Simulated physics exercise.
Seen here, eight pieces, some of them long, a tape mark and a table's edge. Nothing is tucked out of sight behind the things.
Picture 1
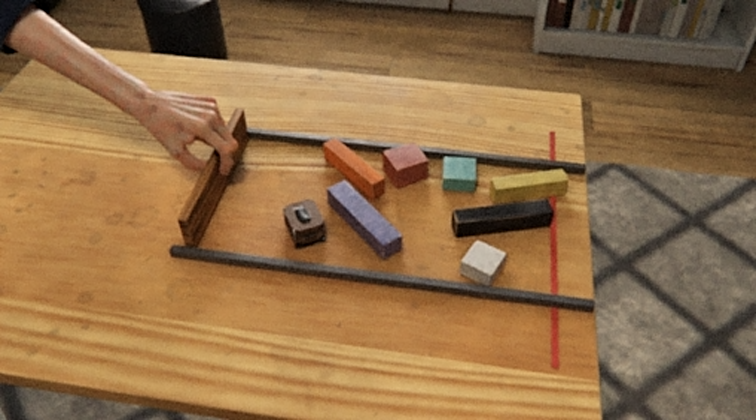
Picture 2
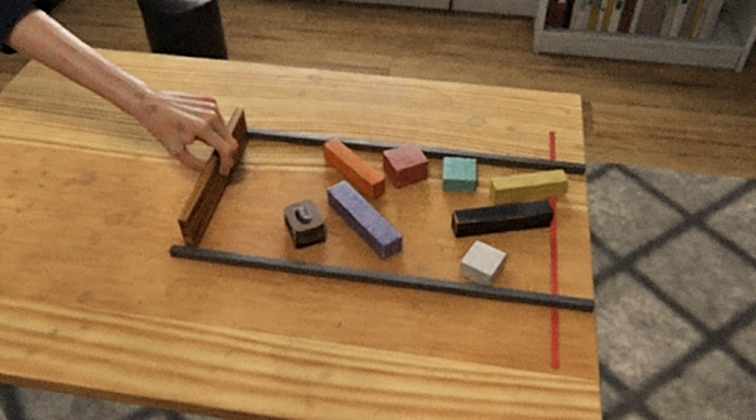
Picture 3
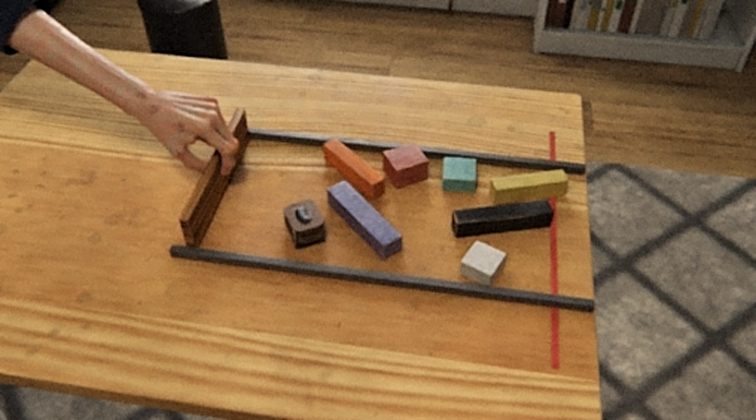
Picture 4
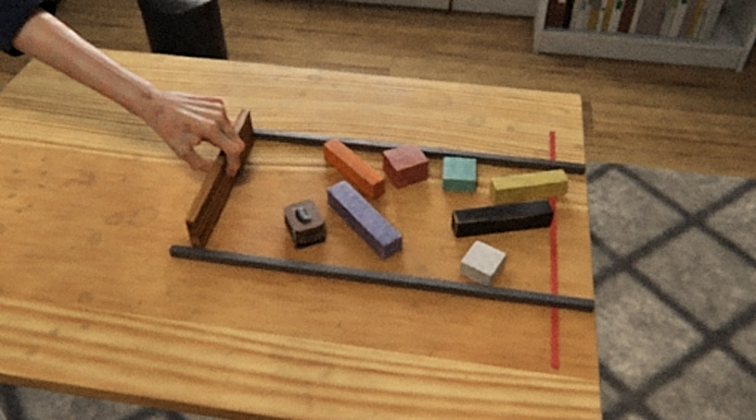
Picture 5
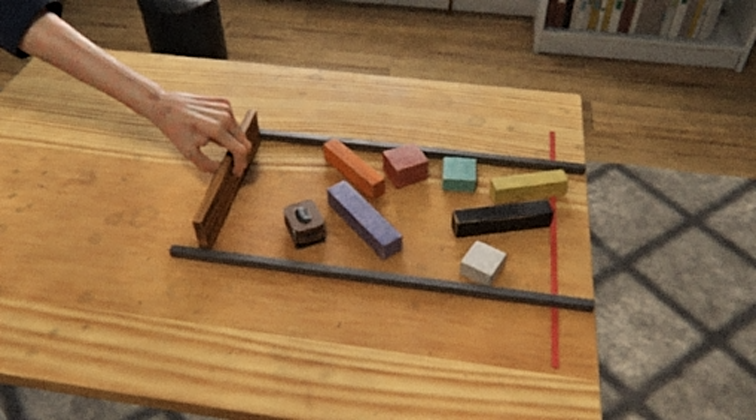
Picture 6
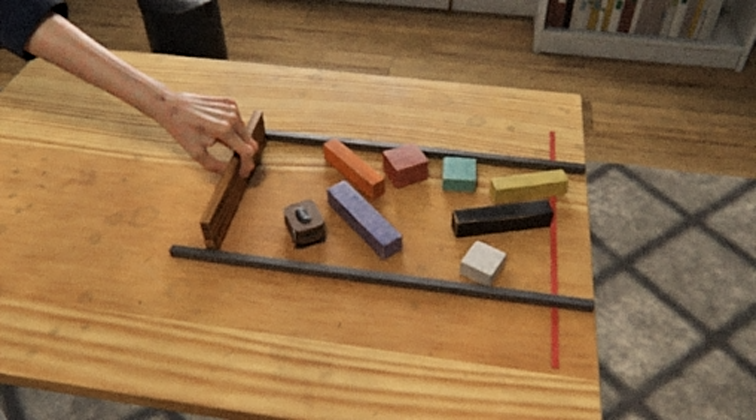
The clip shows a hand holding a wooden board upright on a table, near eight colourful pieces lying between two dark rails; after staying still at first, the hand slides the board slightly right, while the pieces remain in place.
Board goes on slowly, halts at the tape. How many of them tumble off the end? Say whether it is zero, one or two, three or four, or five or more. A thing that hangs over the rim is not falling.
Off the edge: Five or more.
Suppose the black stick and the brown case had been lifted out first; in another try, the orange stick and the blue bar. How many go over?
4, then 4.
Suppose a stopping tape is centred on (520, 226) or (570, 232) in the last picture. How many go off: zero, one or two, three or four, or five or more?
For each place: 3 or 4; 5 or more.
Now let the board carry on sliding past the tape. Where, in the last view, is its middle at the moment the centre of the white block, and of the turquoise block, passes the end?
The middle is at (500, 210) when it's the white block, and at (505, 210) when it's the turquoise block.
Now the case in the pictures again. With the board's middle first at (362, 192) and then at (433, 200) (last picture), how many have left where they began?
I get 4 at the one place and 8 at the other.
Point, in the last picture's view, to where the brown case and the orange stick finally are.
Final pixels, roughly: (573, 268) for the first, (581, 200) for the other.
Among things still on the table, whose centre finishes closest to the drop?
Blue bar.
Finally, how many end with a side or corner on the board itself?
Count: 3.
Early on, none off yet; yellow bar at rest near (528, 187); black stick at rest near (502, 218); white block at rest near (483, 264).
Finally, the number that fall off is five or more; lost, red block, turquoise block, white block, black stick and yellow bar.
